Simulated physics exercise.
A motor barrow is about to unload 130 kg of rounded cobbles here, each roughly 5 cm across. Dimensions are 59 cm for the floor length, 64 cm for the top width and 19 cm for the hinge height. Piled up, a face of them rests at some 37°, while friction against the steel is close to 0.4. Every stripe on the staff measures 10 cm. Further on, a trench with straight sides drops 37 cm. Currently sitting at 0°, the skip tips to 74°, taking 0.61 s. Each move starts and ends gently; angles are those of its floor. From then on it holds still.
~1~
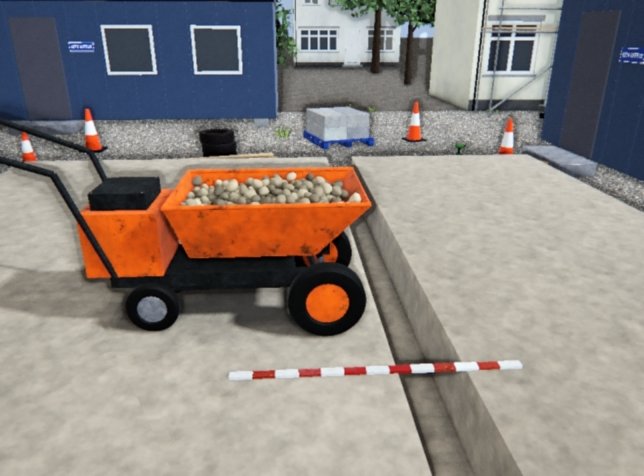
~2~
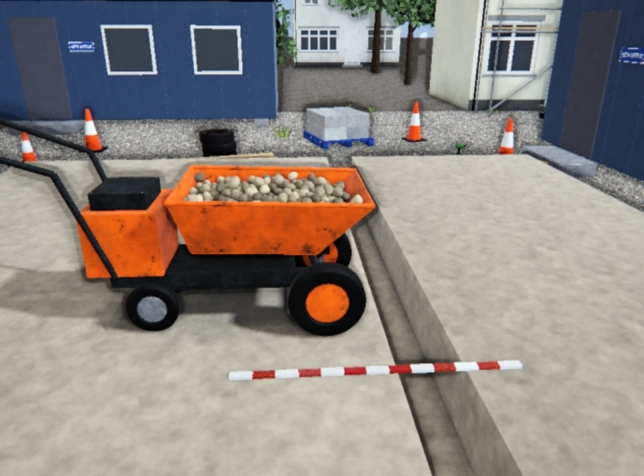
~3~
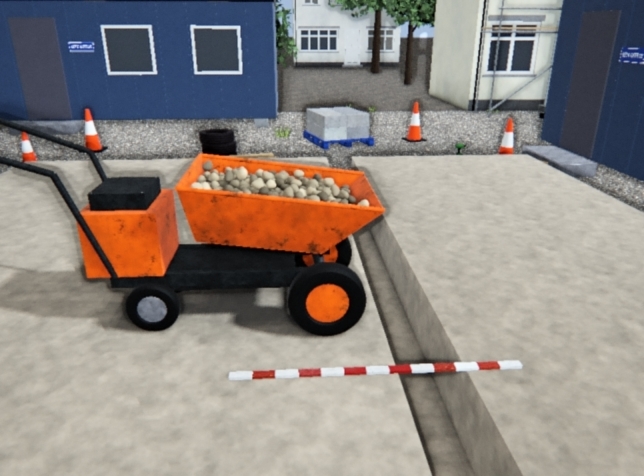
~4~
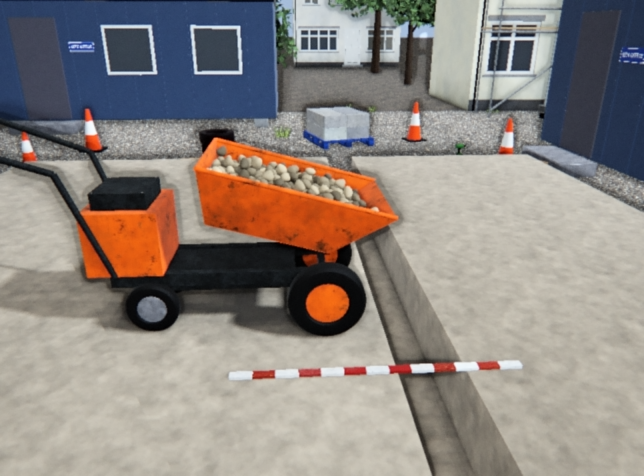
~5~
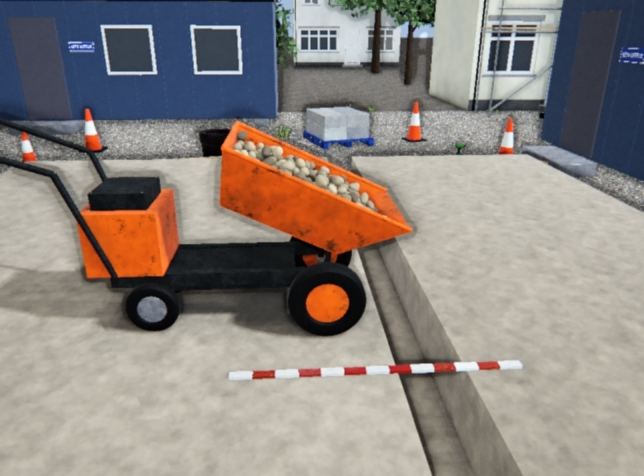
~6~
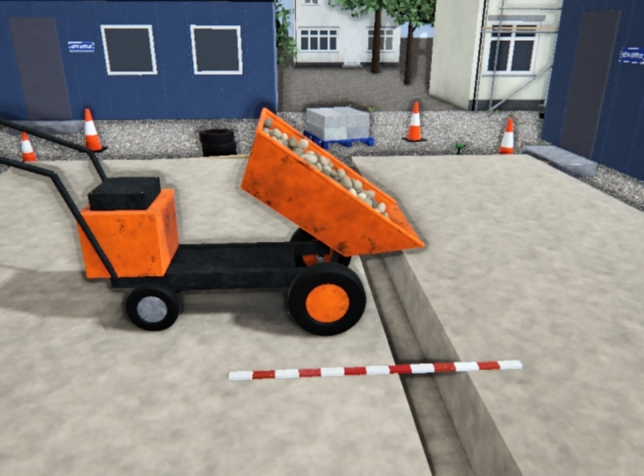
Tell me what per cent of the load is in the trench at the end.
Some 15 per cent.
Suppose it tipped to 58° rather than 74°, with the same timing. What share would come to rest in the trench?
Then about 25 per cent.
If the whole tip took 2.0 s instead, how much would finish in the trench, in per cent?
Something close to 30 per cent.
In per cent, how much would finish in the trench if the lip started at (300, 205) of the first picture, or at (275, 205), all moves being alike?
It comes to about 85 and 80 in a hundred.
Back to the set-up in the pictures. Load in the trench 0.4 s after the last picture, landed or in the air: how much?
At that moment: Approx. 0 %.
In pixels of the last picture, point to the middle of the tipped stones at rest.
Roughly at pixel (494, 296).
Then, 0.2 s after the last picture the floor is at 63°, 100 % in the skip; the foremost stones are at (422, 256).
Then, 0.4 s after the last picture the floor is at 74°, 59 % in the skip, 2 % in the trench, 39 % past the trench; the foremost stones are at (489, 291).
Then, 0.8 s after the last picture the floor is at 74°, 4 % in the skip, 9 % in the trench, 87 % past the trench; the foremost stones are at (623, 279).
Then, 2.7 s after the last picture the floor is at 74°, 0 % in the skip, 15 % in the trench, 85 % past the trench; the foremost stones are past the picture's edge.
